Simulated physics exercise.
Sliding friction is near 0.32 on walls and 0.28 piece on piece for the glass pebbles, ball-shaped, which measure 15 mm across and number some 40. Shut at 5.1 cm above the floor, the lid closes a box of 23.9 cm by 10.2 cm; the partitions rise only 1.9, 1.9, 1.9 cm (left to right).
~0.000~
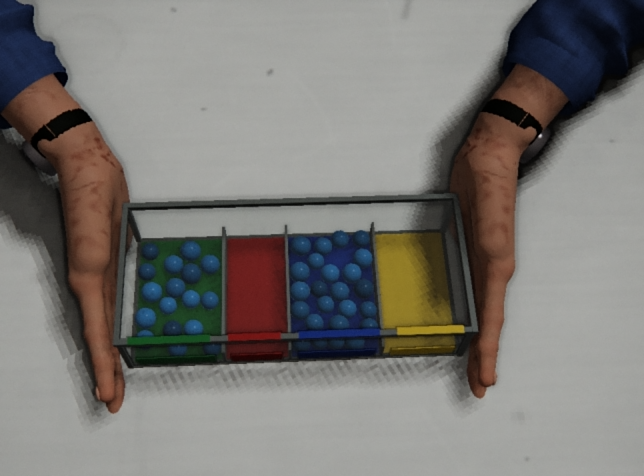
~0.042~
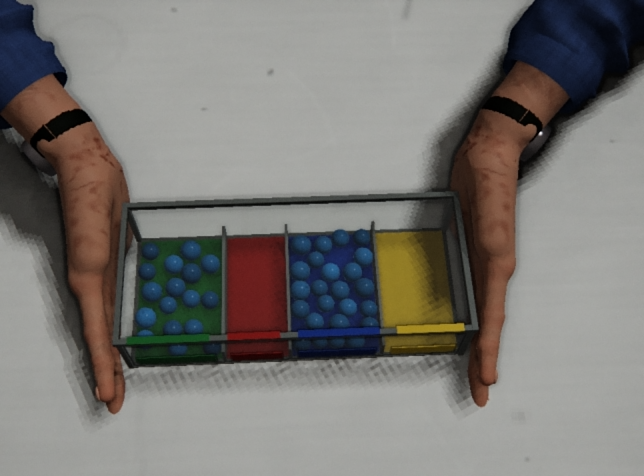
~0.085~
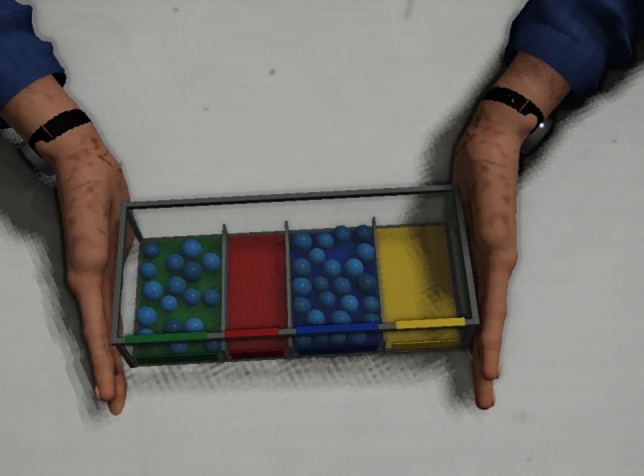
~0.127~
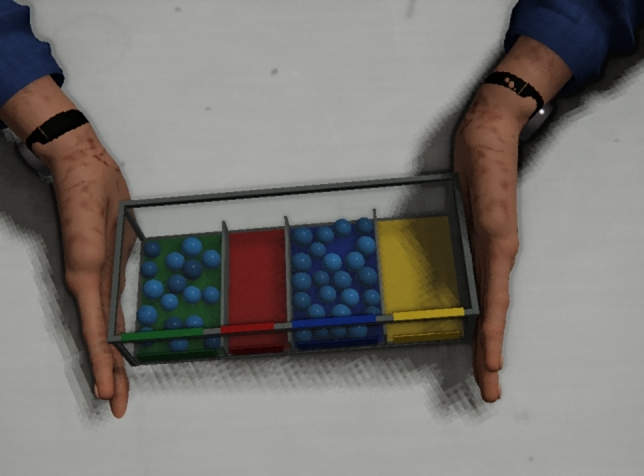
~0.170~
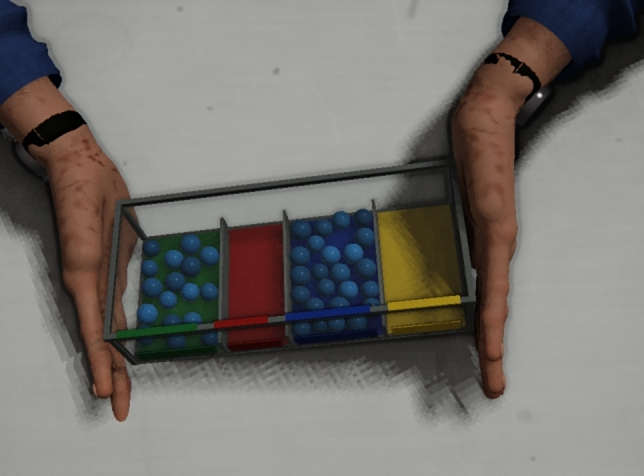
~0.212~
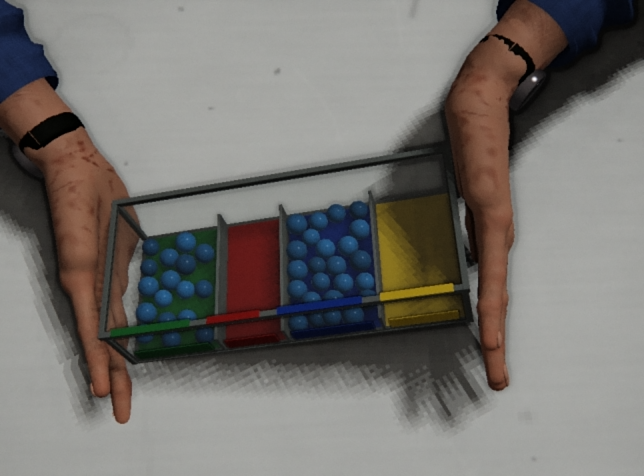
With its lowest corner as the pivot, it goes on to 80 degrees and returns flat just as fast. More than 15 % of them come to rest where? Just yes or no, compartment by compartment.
Red gets a no, blue gets a yes, green gets a yes, yellow gets a no.
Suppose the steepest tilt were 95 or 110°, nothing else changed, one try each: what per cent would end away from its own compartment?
About 55 and 55 per cent.
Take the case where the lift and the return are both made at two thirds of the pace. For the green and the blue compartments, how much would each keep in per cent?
Then: Green 45, blue 55.
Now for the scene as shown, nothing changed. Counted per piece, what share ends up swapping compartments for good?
Result: Roughly 30 %.
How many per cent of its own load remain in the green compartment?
Some 100 per cent.
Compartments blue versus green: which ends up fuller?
Answer: Green.
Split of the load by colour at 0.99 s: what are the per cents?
Red = 0, blue = 55, green = 40, yellow = 0 (per cent).
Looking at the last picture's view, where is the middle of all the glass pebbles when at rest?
My guess is close to (200, 283).
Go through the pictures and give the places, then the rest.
The first frame shows box tilt 0 degrees, front corners at (120, 341) and (471, 328); blue 60 %, green 40 %.
The second frame shows box tilt 1 degrees, front corners at (119, 340) and (471, 326).
The third frame shows box tilt 3 degrees, front corners at (117, 339) and (472, 320).
The fourth frame shows box tilt 6 degrees, front corners at (114, 337) and (472, 310), lowest corner left back.
The fifth frame shows box tilt 10 degrees, front corners at (110, 335) and (469, 298), lowest corner left back.
The sixth frame shows box tilt 14 degrees, front corners at (105, 334) and (463, 286), lowest corner left back; blue 60 %, green 40 %. The box's pace is about 95 degrees a second.
Then, at 0.99 s, tilt 80 degrees; blue 55 %, green 40 %.
After 1.51 s, tilt 35 degrees; blue 30 %, green 70 %.
Then, at 2.09 s, tilt 0 degrees; blue 30 %, green 70 %.
At rest (3.0 s), red 0 %, blue 30 %, green 70 %, yellow 0 %.
